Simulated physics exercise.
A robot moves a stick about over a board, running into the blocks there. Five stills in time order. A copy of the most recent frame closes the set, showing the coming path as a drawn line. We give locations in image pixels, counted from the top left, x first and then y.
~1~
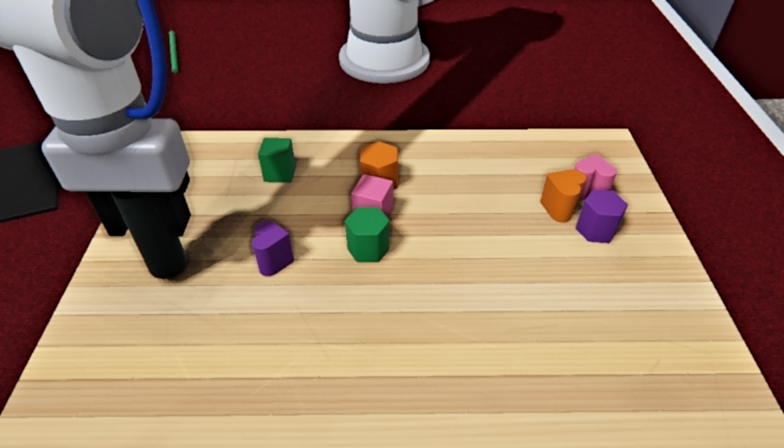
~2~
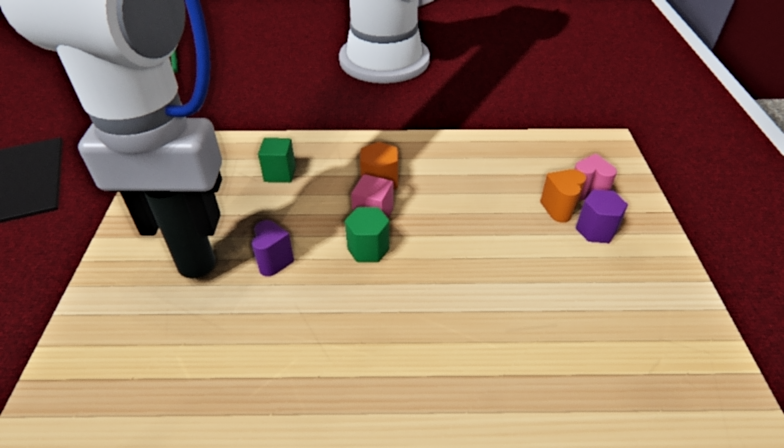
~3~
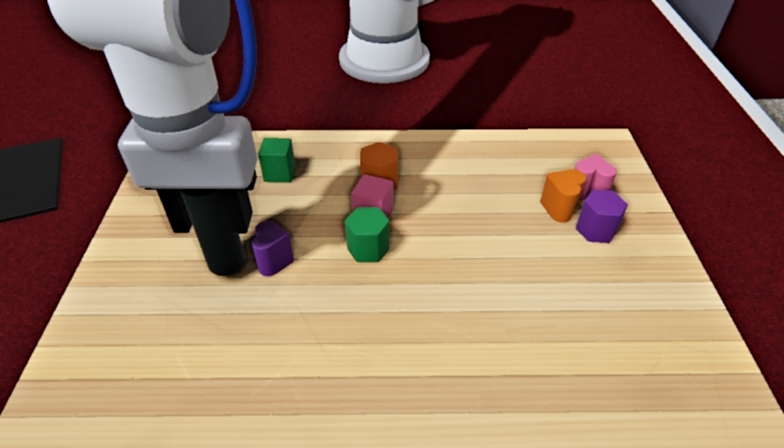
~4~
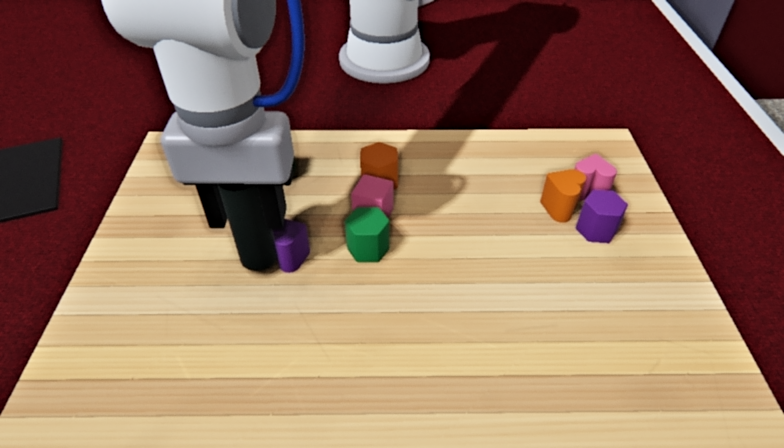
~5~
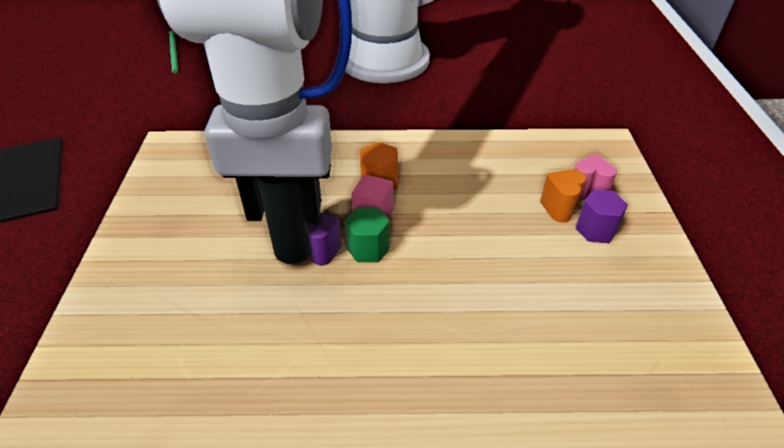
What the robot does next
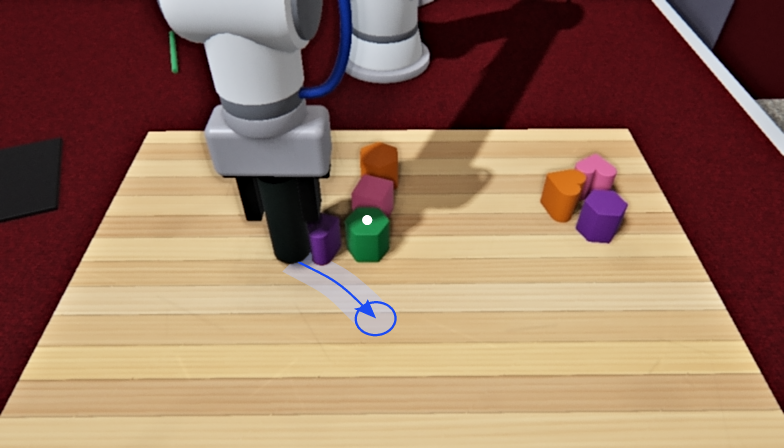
A pale wooden board on a dark red floor is seen from above at an angle by a still camera, with a white robot arm at the left. A green block and a purple heart-shaped one sit left, orange, pink and green blocks line the middle, and orange, pink and purple ones cluster right. The arm moves its black stick rightward, meeting the left purple block and pushing it toward the middle green one.
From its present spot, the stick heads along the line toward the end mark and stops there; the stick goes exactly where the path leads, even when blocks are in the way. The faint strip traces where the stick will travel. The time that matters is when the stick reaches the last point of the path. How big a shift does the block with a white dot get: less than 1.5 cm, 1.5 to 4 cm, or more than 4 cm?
Overall it shifts less than 1.5 cm.
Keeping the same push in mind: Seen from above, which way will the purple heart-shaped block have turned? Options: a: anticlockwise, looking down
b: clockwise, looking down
The correct letter is a.
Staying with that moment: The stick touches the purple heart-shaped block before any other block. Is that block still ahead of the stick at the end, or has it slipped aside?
The purple heart-shaped block is left behind or beside.
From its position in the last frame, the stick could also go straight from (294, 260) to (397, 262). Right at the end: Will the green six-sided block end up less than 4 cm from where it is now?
No, it doesn't check out.
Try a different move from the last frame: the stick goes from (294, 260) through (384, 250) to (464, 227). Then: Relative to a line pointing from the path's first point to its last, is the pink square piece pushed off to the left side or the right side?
Its sideways move is to the left.
The line goes from (294, 260) via (338, 284), ending at (376, 318); the dot is on the green six-sided block.
The first path, step by step. One third of the way, stick at (323, 266); purple heart-shaped block at (332, 223), turned 40° anticlockwise.
Two thirds of the way, stick at (351, 286); purple heart-shaped block at (332, 223), turned 40° anticlockwise.
At the end, stick at (375, 309); purple heart-shaped block at (332, 223), turned 40° anticlockwise; green six-sided block unmoved.
